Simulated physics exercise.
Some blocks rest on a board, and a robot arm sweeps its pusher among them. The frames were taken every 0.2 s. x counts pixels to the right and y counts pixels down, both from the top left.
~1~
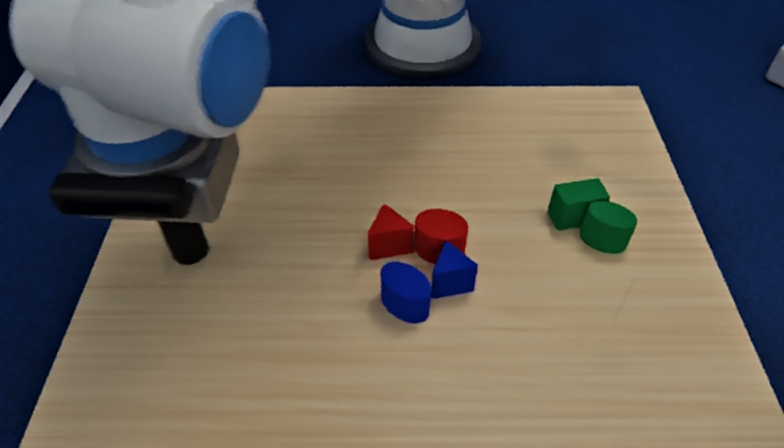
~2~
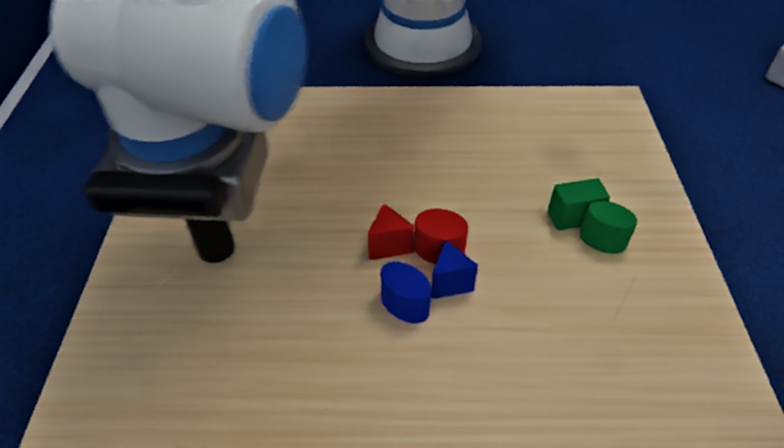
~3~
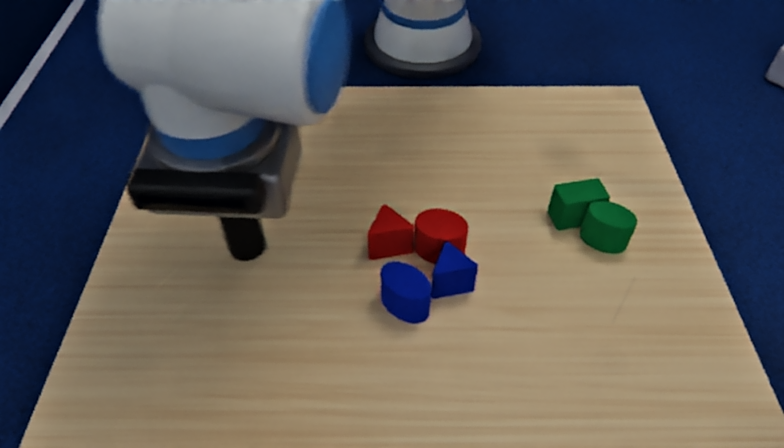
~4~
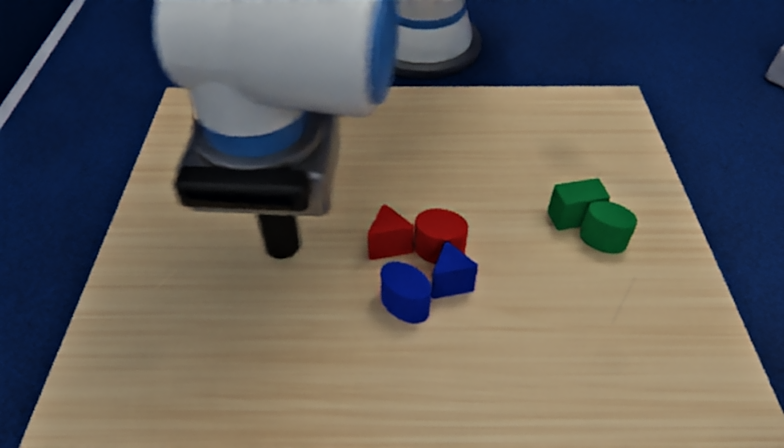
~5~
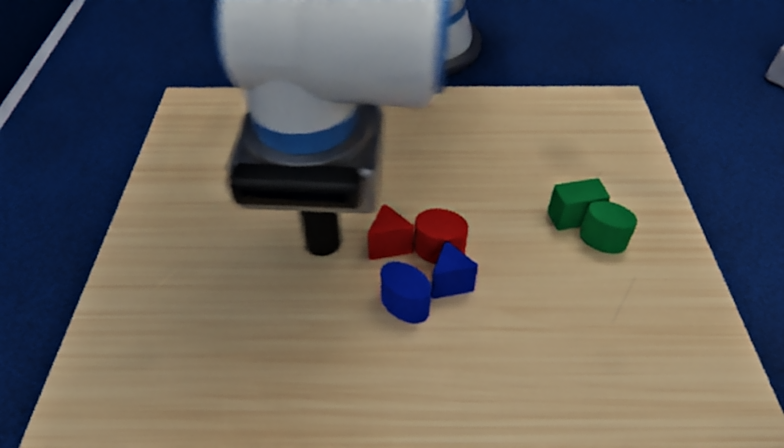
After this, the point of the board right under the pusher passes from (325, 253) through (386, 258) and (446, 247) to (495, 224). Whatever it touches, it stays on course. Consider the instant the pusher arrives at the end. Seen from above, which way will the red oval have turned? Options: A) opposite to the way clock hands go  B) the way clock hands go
My answer is option B.
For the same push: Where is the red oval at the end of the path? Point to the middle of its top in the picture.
Pixel (526, 181).
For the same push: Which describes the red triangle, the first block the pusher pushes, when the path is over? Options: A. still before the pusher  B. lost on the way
Letter B.
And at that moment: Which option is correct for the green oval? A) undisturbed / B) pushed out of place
It's A.
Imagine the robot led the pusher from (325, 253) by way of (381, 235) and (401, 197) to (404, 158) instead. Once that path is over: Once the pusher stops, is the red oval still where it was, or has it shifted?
The red oval changes place.
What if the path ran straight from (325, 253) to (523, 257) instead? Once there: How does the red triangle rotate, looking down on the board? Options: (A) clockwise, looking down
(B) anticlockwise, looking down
B.
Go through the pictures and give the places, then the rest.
Pusher tip (191, 251); block tops, red triangle (389, 221); red oval (442, 223); blue triangle (453, 259); green oval (613, 214), in the first frame.
Pusher (217, 250); blocks unchanged, in the second frame.
Pusher (248, 248); blocks unchanged, in the third frame.
Pusher (283, 245); blocks unchanged, in the fourth frame.
Pusher (323, 243); red triangle (389, 221); red oval (442, 223); blue triangle (453, 259); green oval (613, 214), in the fifth frame.
The first path, step by step. One third of the way, pusher (386, 248); red triangle (410, 215), turned 55° anticlockwise; red oval (453, 218), turned 25° clockwise.
Two thirds of the way, pusher (448, 236); red triangle (435, 198), turned 110° anticlockwise; red oval (483, 206), turned 70° clockwise.
At the end, pusher (497, 214); red triangle (439, 196), turned 135° anticlockwise; red oval (526, 181), turned 50° clockwise; blue triangle in place; green oval in place.
